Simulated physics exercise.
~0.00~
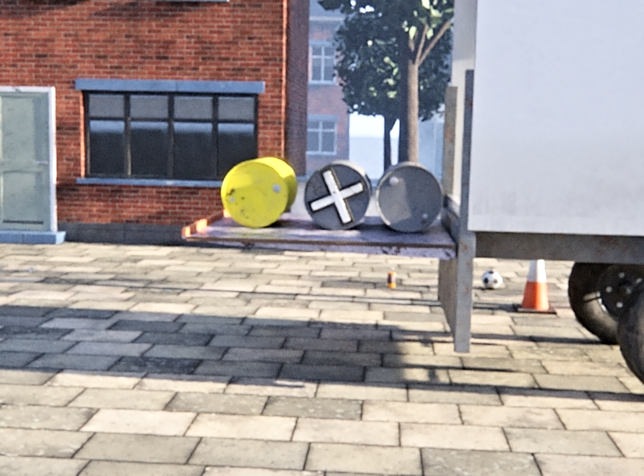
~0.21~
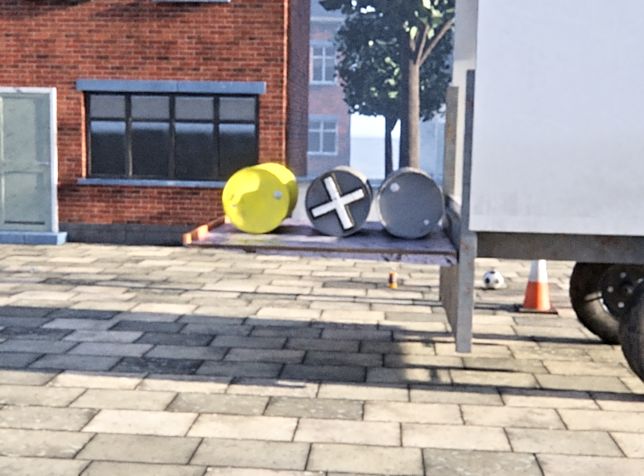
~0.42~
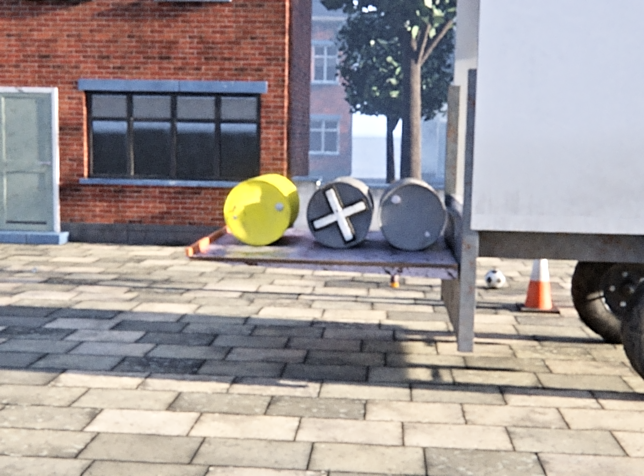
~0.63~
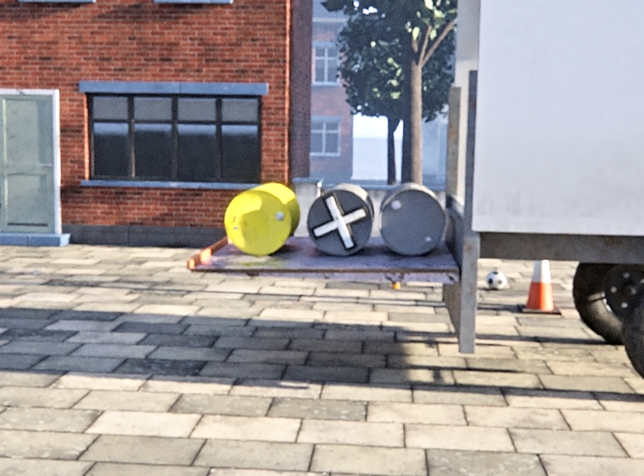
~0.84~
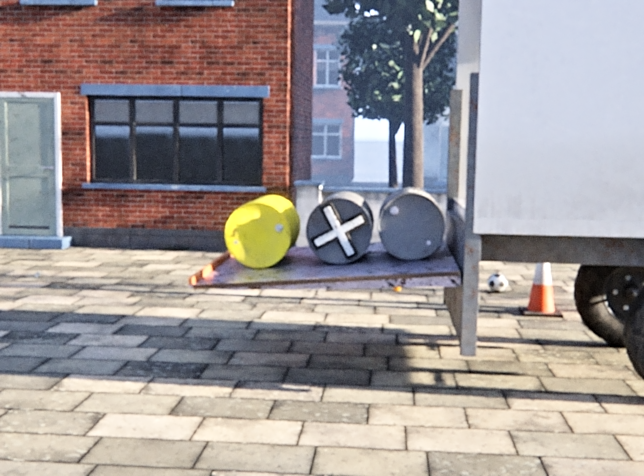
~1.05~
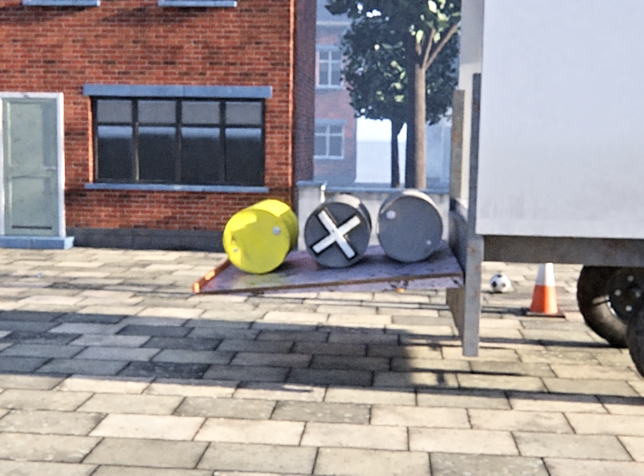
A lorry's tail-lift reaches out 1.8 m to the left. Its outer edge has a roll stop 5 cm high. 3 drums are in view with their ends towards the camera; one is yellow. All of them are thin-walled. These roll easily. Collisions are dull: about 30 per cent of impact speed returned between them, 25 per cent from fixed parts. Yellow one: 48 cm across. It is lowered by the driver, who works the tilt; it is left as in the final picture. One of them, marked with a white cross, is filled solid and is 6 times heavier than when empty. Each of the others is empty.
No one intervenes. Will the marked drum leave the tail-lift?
As it happens, yellow escapes over the edge.
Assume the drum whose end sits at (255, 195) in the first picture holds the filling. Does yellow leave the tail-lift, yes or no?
For yellow, the answer then is negative.
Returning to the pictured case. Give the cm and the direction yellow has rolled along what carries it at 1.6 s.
By then yellow sits 20 left of where it began.
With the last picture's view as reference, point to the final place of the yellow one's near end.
It comes to rest around (32, 328).
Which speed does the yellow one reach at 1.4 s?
Near 0.4 m/s at that time.
After 1.4 s, yellow is on the plate, 25 cm from the stop, rolling left; 0 over the stop so far.
After 1.6 s, yellow is on the plate, 15 cm from the stop, rolling left; 0 over the stop so far.
After 2.0 s, yellow is on the plate, 5 cm from the stop, rolling left; 0 over the stop so far.
After 2.3 s, yellow is over the stop and falling; 1 over the stop so far.
At rest (9.2 s), yellow is on the ground; 2 over the stop so far.
